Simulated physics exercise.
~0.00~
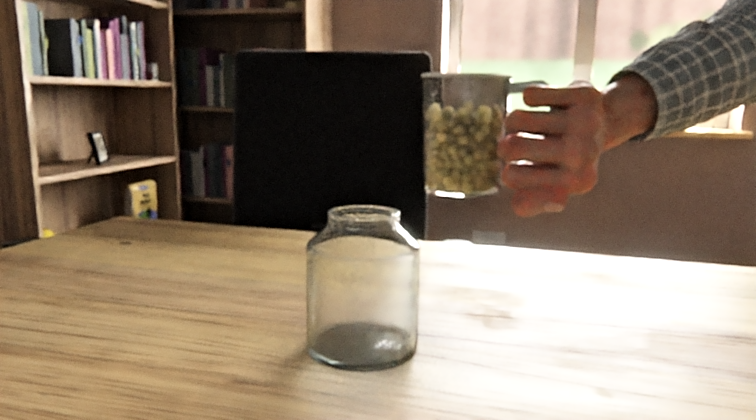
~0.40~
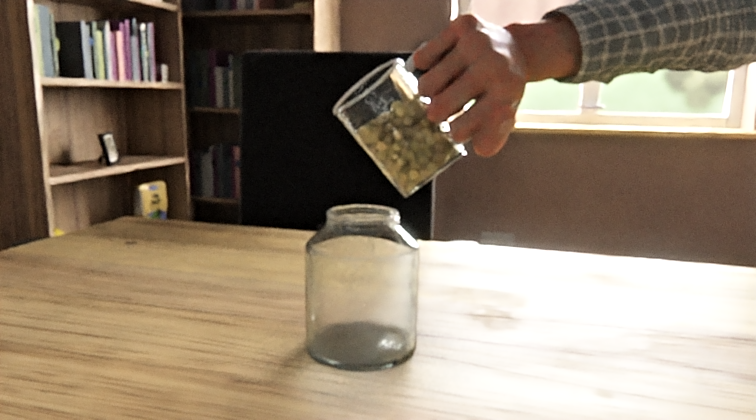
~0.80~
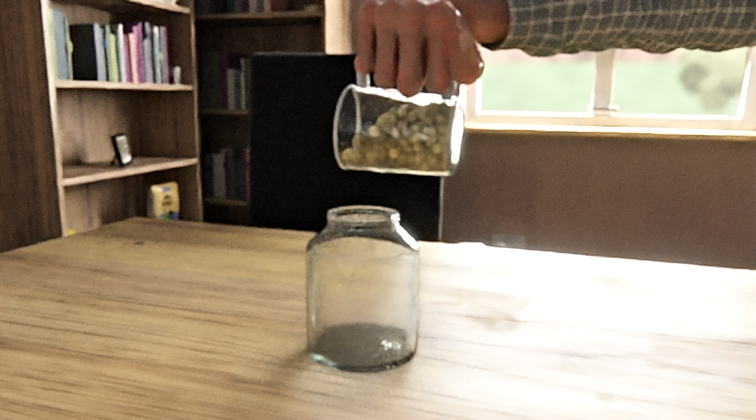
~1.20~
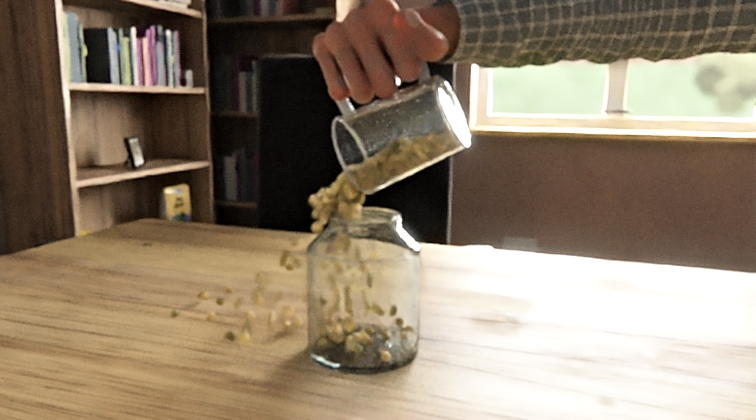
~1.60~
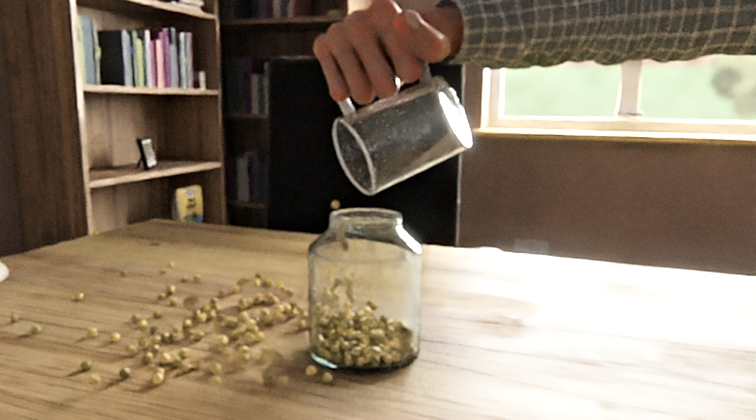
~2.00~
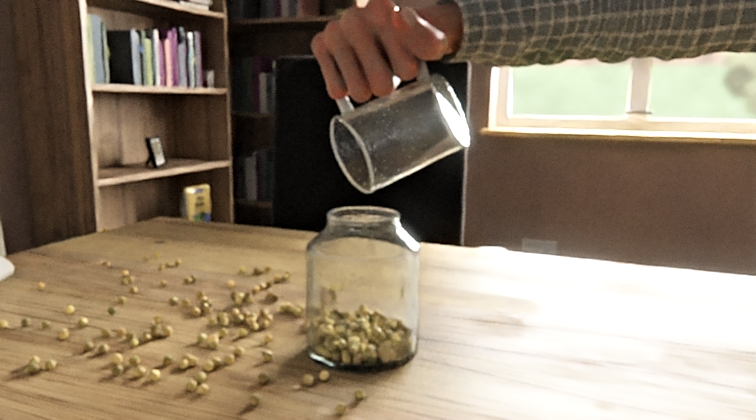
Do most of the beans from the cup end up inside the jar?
Yes, the bulk of the beans end up in the jar, though a part of them lies scattered on the table and hardly any stay in the cup.
